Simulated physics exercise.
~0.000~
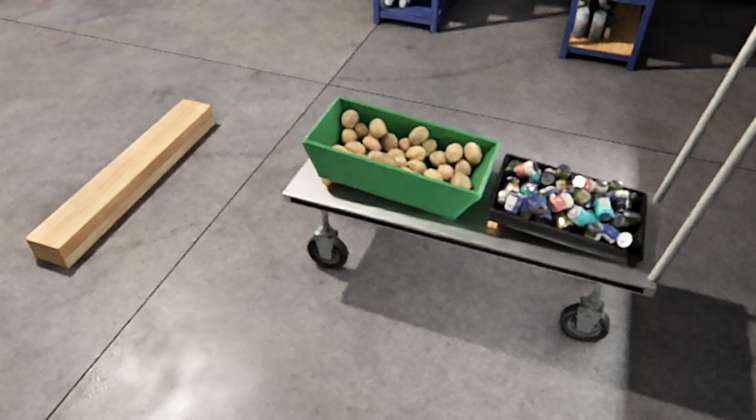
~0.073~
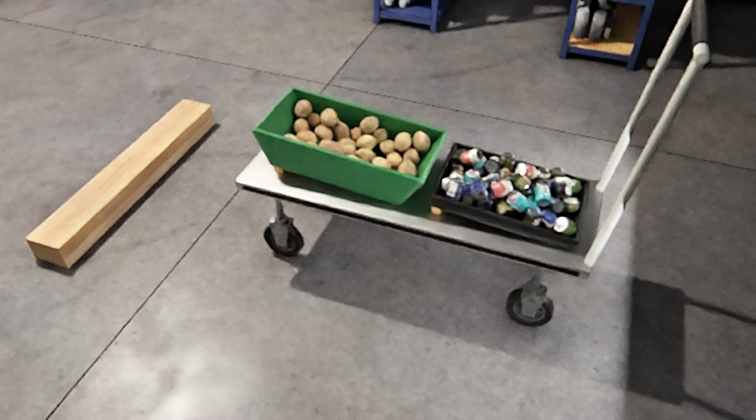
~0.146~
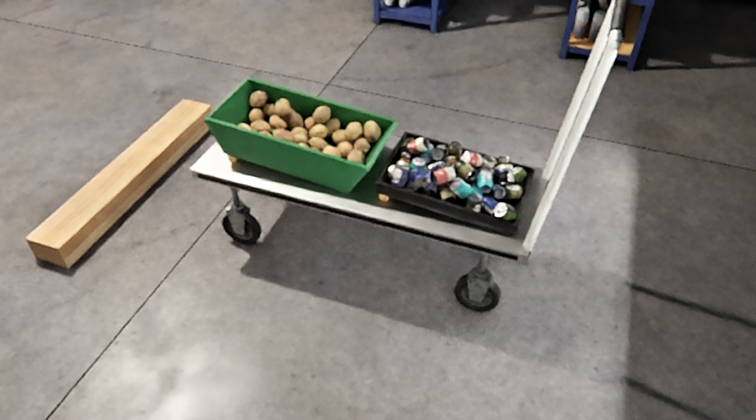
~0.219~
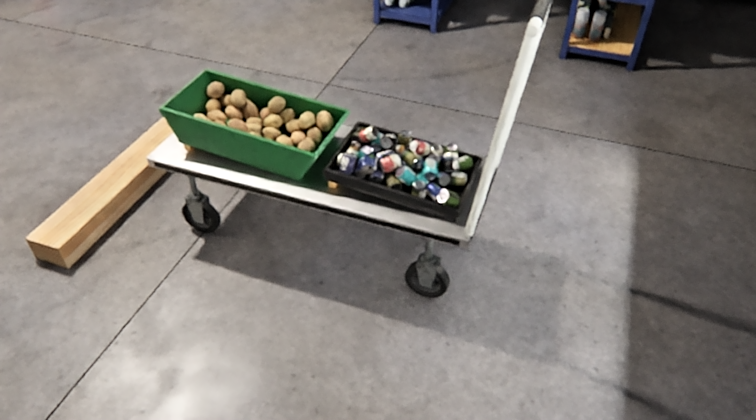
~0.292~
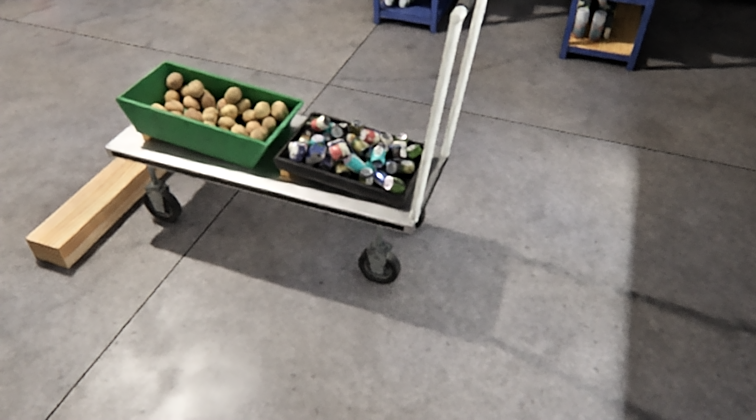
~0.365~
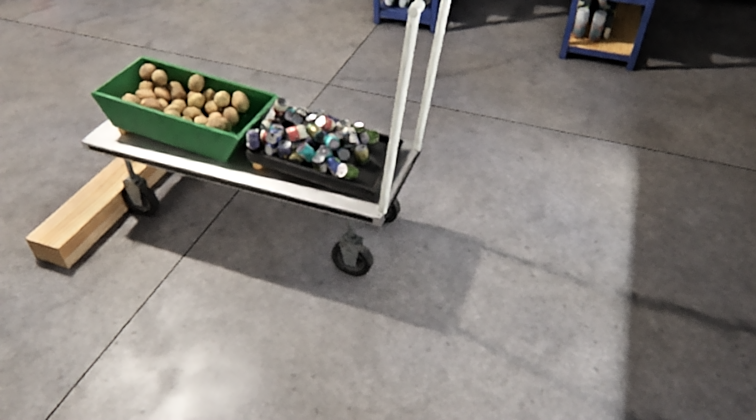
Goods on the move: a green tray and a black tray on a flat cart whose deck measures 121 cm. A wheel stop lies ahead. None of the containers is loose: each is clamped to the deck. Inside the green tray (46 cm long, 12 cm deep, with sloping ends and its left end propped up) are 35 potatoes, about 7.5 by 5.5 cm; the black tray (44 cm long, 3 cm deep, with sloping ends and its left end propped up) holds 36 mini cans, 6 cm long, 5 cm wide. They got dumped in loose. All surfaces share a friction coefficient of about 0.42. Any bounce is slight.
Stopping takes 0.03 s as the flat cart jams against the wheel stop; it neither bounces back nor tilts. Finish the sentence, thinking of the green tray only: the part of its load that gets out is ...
... less than one in six.
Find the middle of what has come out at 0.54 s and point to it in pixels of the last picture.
The centre sits near pixel (247, 91).
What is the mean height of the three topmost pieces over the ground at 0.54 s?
I'd guess about 68 cm.
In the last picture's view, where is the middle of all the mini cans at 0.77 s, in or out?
Somewhere around pixel (282, 127).
After 0.42 s, 0 of 35 out of the green tray and 4 of 36 out of the black tray.
After 0.54 s, 0 of 35 out of the green tray and 12 of 36 out of the black tray.
After 0.77 s, 0 of 35 out of the green tray and 17 of 36 out of the black tray.
Final count (at 1.27 s), 0 of 35 out of the green tray and 18 of 36 out of the black tray. Asked share, 0 of 35, 0 per cent.
